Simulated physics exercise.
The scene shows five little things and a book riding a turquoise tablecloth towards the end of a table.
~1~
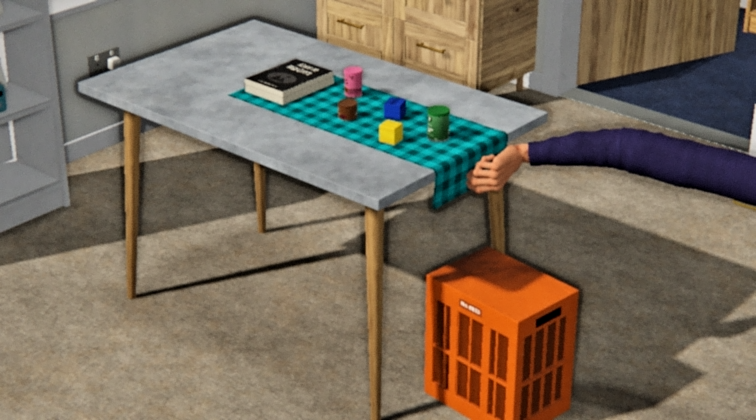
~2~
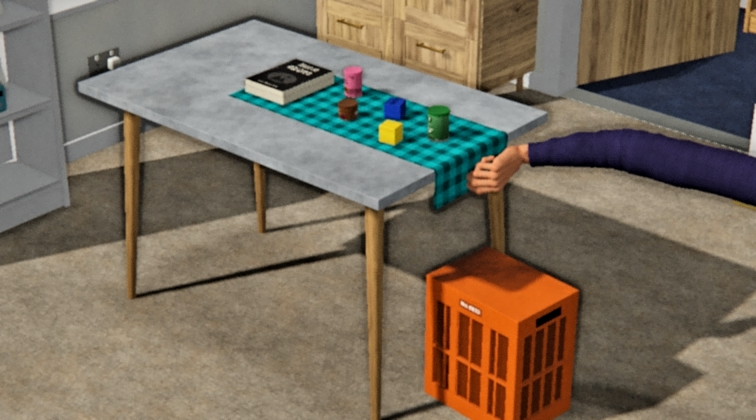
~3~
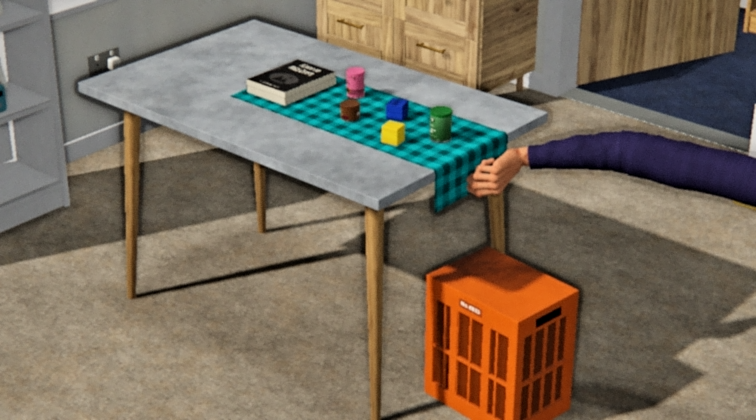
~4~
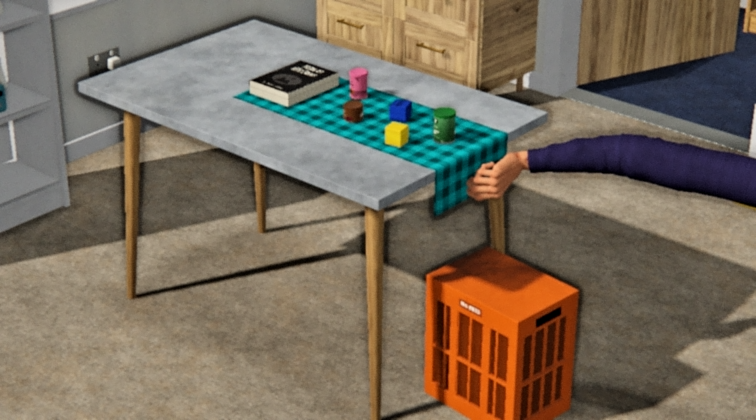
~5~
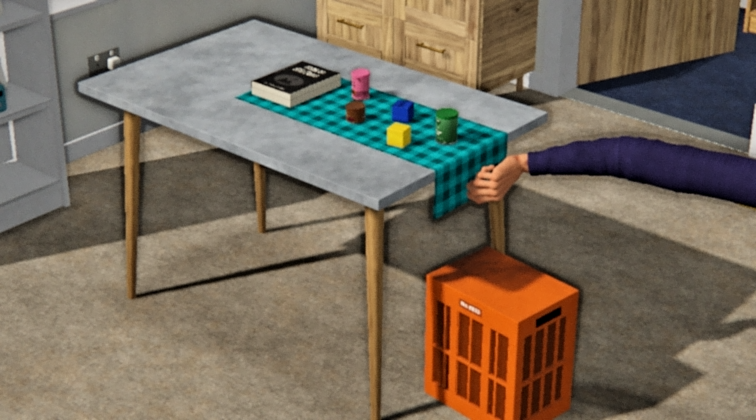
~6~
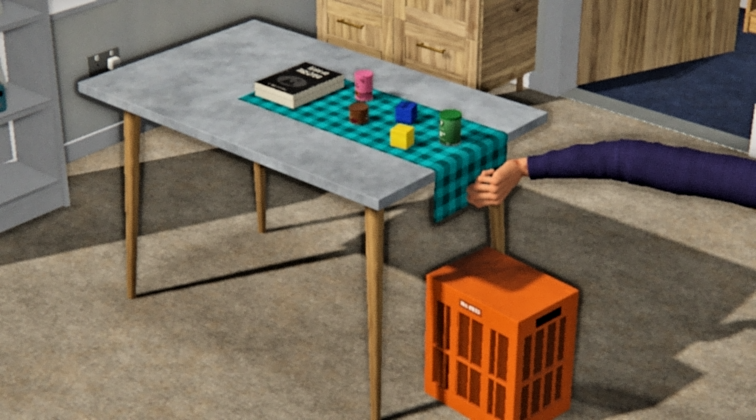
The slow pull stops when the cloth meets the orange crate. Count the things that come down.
Watching it, the fallen ones add up to two, no more.
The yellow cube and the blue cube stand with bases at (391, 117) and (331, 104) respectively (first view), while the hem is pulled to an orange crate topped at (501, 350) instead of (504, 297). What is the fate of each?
The yellow cube ends up off the top and the blue cube ends up still on top.
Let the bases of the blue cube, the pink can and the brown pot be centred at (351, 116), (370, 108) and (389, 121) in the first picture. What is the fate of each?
So the blue cube stays aboard, the pink can stays aboard, and the brown pot stays aboard.
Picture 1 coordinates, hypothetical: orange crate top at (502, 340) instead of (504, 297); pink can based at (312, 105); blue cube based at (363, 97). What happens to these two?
Outcome for the pink can: It stays. Outcome for the blue cube: It stays.
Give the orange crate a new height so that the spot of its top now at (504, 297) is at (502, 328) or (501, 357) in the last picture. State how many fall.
In that case 3 and 4.
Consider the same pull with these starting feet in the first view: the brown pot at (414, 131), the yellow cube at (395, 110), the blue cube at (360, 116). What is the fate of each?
As for the brown pot, it goes off; the yellow cube stays aboard; the blue cube stays aboard.
Soon after, hem near (471, 233); green can gone.
Then, hem on the crate; green can and yellow cube gone.
At rest, hem on the crate; green can and yellow cube gone. The count of fallen things is two.
